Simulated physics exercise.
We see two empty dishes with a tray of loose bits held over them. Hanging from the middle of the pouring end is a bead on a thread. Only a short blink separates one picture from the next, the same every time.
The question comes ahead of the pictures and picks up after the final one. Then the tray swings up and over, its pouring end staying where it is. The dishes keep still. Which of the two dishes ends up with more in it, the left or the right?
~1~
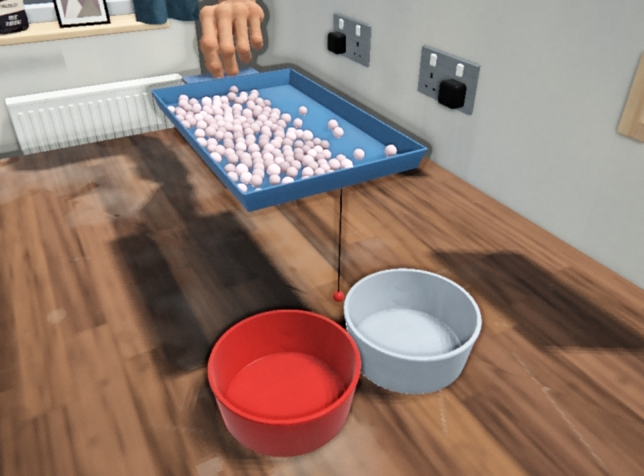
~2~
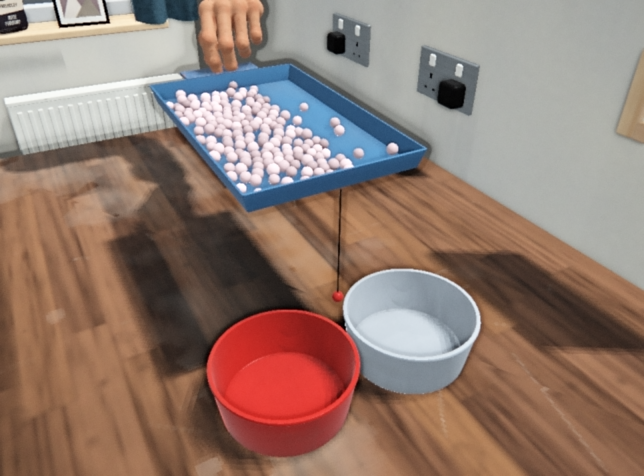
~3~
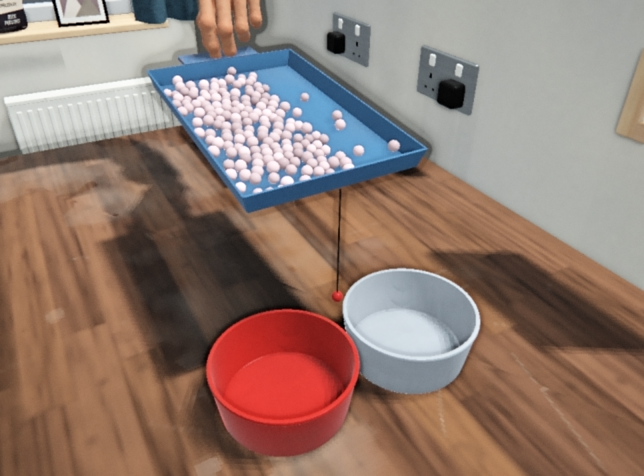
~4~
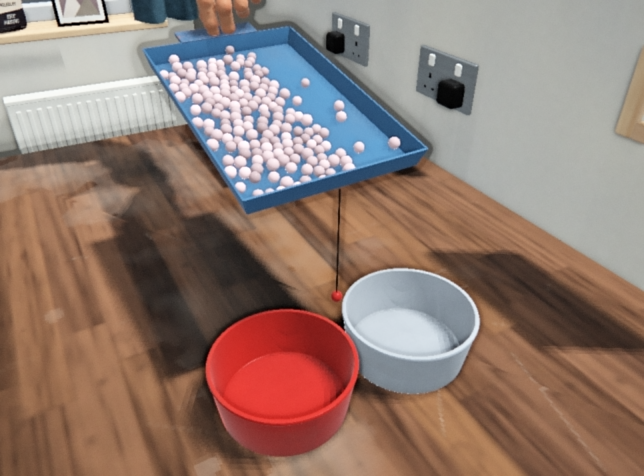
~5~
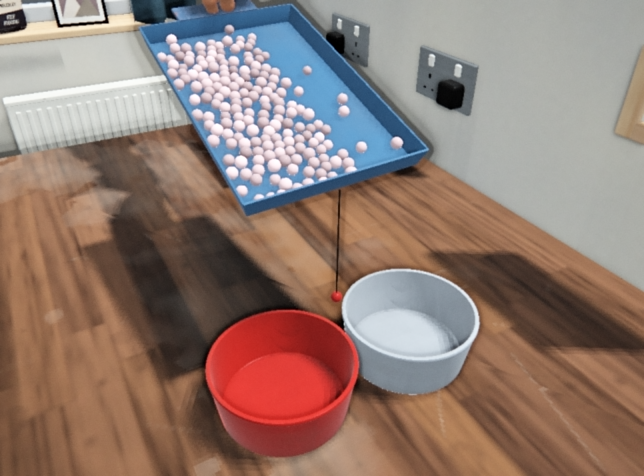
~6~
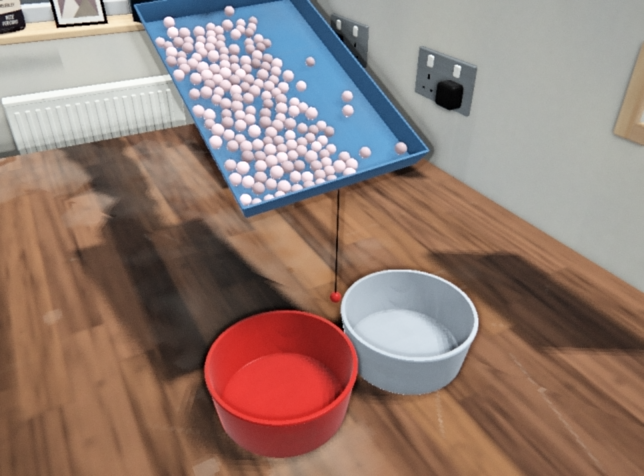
The left one.
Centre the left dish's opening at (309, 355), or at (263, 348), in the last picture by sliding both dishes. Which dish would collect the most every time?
The first time the left-side one comes out ahead, the second time the left-side one.
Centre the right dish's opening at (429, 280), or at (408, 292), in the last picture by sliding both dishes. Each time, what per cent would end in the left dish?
About 50% on the first try and 60% on the second.
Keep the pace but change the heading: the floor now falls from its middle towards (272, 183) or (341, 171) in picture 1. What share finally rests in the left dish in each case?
Somewhere close to 100 % the first time, 20 % the second.
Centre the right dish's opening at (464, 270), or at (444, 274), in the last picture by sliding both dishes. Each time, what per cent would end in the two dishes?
In turn about 30 and about 40 percent.
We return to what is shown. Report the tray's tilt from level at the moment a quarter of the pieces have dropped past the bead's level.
Somewhere near 80°.
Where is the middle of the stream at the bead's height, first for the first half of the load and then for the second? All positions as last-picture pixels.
I'd say around (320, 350) at first, then around (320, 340).
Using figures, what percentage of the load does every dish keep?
70 per cent goes to the left dish and 20 per cent to the right dish.
Just after the last frame, tray tipped steeply; the larger part on the tray; just a few in the left dish; roughly a quarter in the air.
A moment on, tray tipped past a quarter turn; about a tenth on the tray; roughly half in the left dish; about a tenth in the right dish; about a tenth outside both; roughly a quarter in the air.
Further on, tray tipped past a quarter turn; roughly two thirds in the left dish; roughly a quarter in the right dish; about a tenth outside both.
When it is over, tray tipped past a quarter turn; roughly two thirds in the left dish; roughly a quarter in the right dish; about a tenth outside both.
